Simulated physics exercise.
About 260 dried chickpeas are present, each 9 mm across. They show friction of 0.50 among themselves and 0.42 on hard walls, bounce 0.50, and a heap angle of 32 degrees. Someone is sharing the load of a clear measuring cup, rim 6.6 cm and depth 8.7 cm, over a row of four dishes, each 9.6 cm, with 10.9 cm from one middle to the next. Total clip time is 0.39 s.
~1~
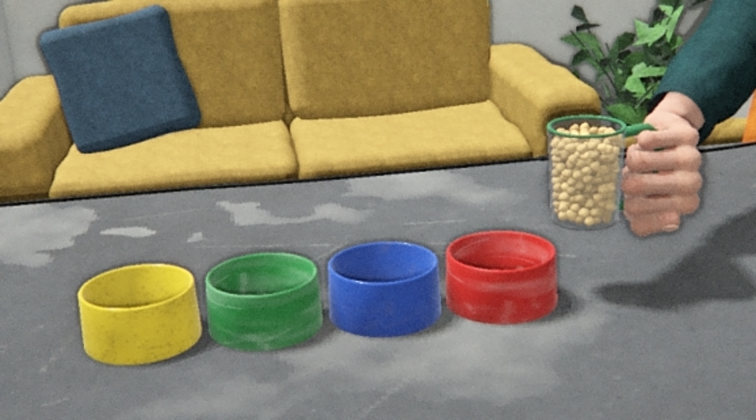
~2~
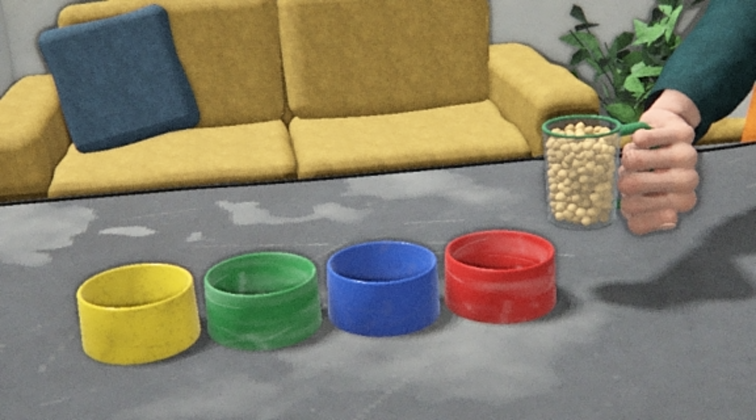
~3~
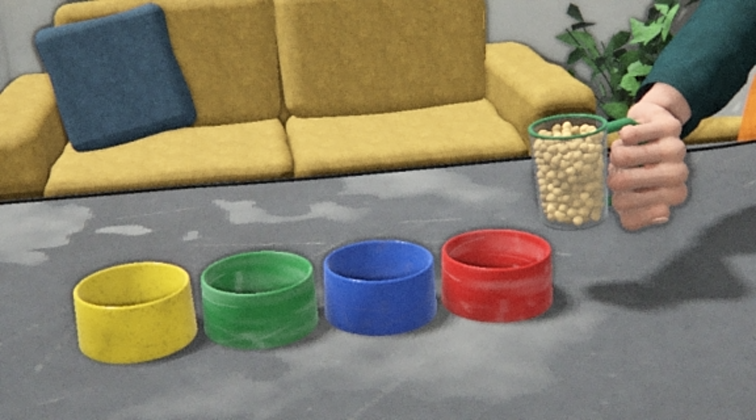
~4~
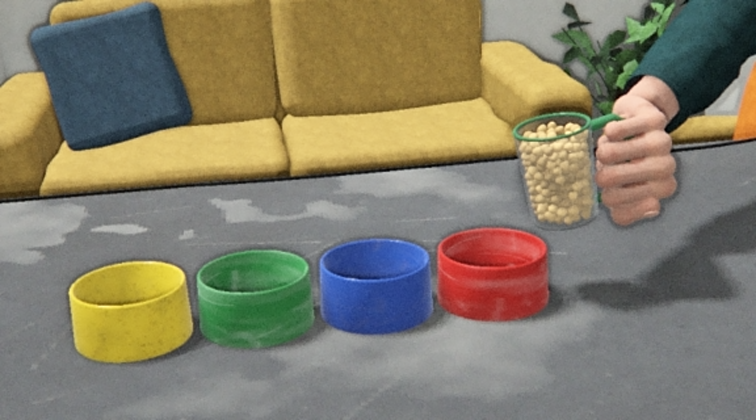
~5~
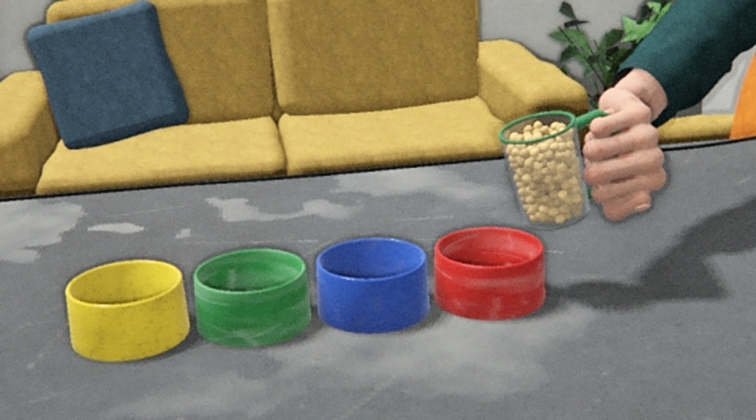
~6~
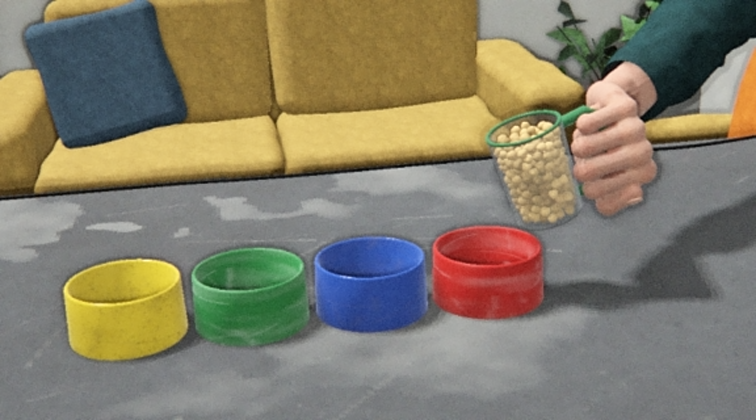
On a gray table in front of a mustard-yellow sofa, a hand at the right holds a clear cup of chickpeas upright, beside a row of yellow, green, blue and red dishes. The hand moves the cup slightly left toward the red dish, gradually tilting it leftward, the chickpeas still inside.
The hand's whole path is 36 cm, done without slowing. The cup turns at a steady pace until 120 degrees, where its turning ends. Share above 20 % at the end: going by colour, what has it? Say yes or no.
Red: No, blue: No, green: Yes, yellow: No, counter: No.
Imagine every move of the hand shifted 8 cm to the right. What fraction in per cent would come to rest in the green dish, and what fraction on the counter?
Green 0, counter 0.
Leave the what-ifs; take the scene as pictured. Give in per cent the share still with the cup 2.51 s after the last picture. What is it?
Reading: Approx. 0 %.
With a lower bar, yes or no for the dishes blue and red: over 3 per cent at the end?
For the blue dish, yes, it does; for the red dish, no, it doesn't.
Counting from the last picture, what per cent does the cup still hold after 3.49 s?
Roughly 0 per cent.
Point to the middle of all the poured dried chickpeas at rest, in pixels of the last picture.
Once everything settles, the centre is around (255, 303).
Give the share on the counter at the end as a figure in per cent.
15 %.
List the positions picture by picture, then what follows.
The first picture shows cup at (585, 173), tilt 0 degrees, lip at (550, 130), moved 0.0 cm; middle of the pieces at (588, 170); red dish at (501, 251); blue dish at (383, 263); green dish at (262, 275); yellow dish at (137, 287).
The second picture shows cup at (582, 173), tilt 1 degrees, lip at (545, 131), moved 0.3 cm; middle of the pieces at (584, 170).
The third picture shows cup at (571, 173), tilt 5 degrees, lip at (532, 133), moved 0.9 cm; middle of the pieces at (573, 169).
The fourth picture shows cup at (558, 172), tilt 9 degrees, lip at (516, 136), moved 1.7 cm; middle of the pieces at (561, 169).
The fifth picture shows cup at (547, 172), tilt 13 degrees, lip at (501, 139), moved 2.5 cm; middle of the pieces at (549, 168).
The sixth picture shows cup at (537, 172), tilt 17 degrees, lip at (489, 142), moved 3.3 cm; middle of the pieces at (539, 168); red dish at (487, 246); blue dish at (370, 258); green dish at (248, 270); yellow dish at (123, 282).
Then, 1.50 s after the last picture, tilt 97 degrees; cup holds 85 %, blue 5 %.
Then, 2.51 s after the last picture, tilt 120 degrees; cup holds 0 %, blue 5 %, green 80 %.
Then, 3.49 s after the last picture, tilt 120 degrees; cup holds 0 %, blue 5 %, green 80 %.
In the end, red 0 %, blue 5 %, green 80 %, yellow 0 %, counter 15 %.
